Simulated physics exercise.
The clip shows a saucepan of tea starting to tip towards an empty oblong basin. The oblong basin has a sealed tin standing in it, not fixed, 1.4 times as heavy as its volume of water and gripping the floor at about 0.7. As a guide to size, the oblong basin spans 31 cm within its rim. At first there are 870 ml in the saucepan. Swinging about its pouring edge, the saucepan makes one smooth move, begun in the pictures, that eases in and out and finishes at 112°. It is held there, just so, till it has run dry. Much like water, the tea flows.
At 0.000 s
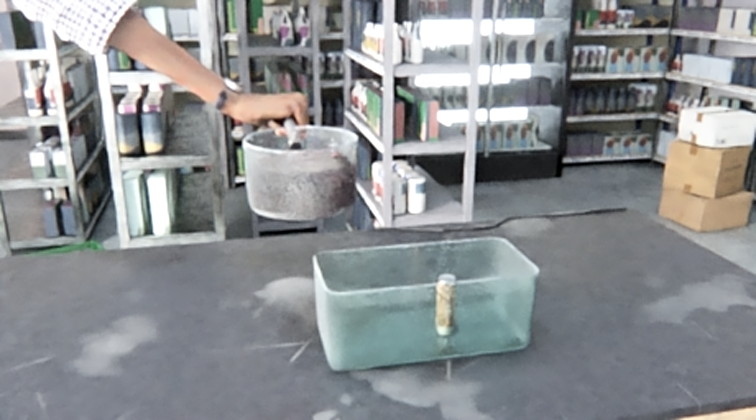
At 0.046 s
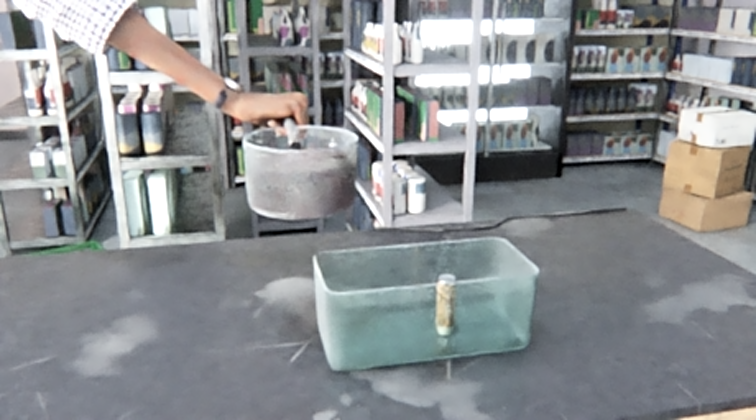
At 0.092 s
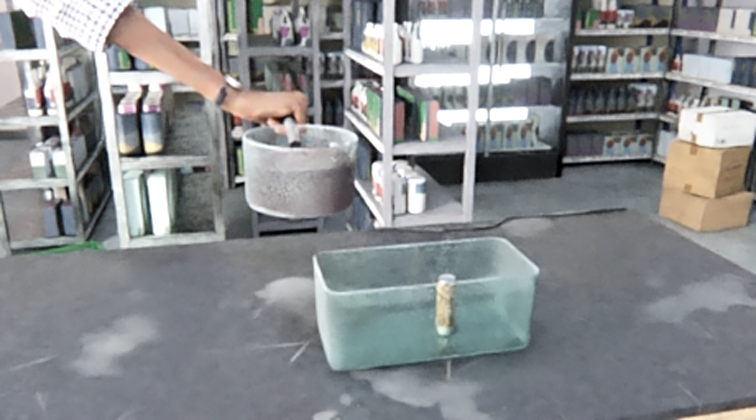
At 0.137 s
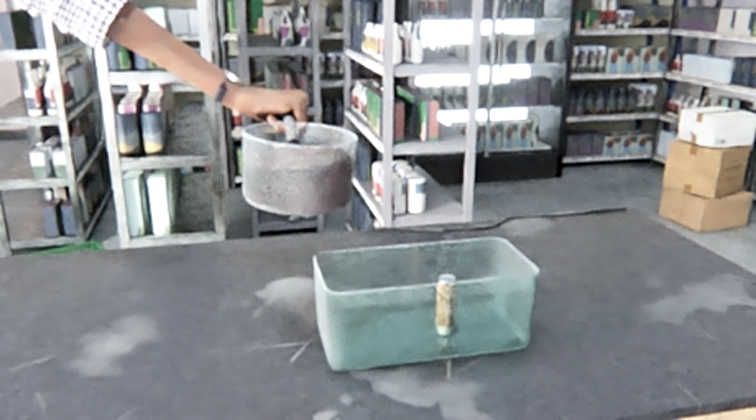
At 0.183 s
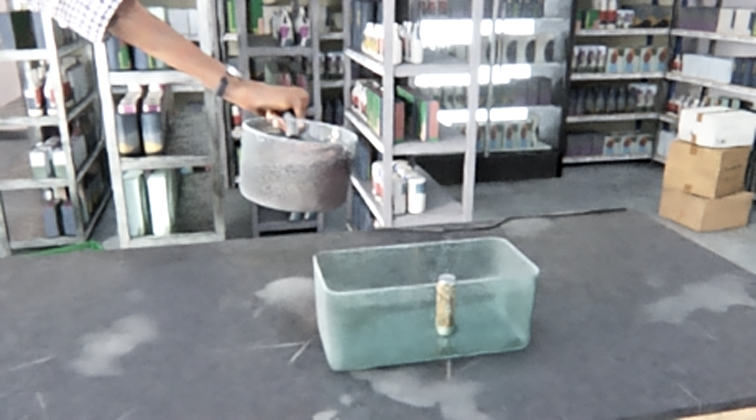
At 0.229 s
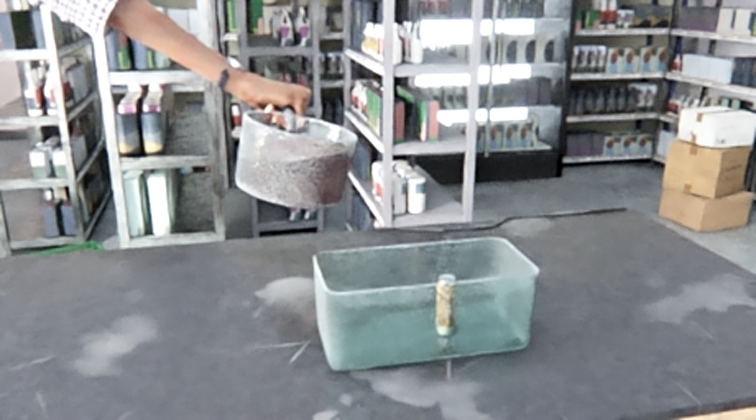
At the start, a hand holds a clear, round saucepan of dark tea nearly level above a tabletop, up and to the left of an empty greenish oblong basin with a small tin at its front. The hand then slowly tilts the saucepan modestly, raising its left side while its right rim stays in place.
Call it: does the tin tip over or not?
It does not.
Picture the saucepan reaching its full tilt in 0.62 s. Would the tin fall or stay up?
The tin would stay balanced.
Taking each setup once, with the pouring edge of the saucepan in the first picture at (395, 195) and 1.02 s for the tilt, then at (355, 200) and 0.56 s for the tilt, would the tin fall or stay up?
Try 1: Still standing; try 2: Tipped over.
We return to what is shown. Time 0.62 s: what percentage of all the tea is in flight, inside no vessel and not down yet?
Estimate: Some 26 % of the total.
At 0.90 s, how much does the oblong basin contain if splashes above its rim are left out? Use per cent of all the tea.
Around 52 in a hundred.
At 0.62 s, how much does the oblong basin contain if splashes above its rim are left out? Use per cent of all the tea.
Roughly 0 percent.
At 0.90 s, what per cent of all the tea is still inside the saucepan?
Roughly 12 percent remains.
Then, 0.62 s in, the tilt is 74° and 74 per cent is still to pour; the tin stands where it began.
Then, 0.90 s in, the tilt is 108° and 12 per cent is still to pour; the tin stands where it began.
Then, 1.20 s in, the tilt is 112° and 0 per cent is still to pour; the tin leans 5°.
Then, 1.52 s in, the tilt is 112° and 0 per cent is still to pour; the tin leans 6°.
Finally, the tin stands 1 cm from where it began.
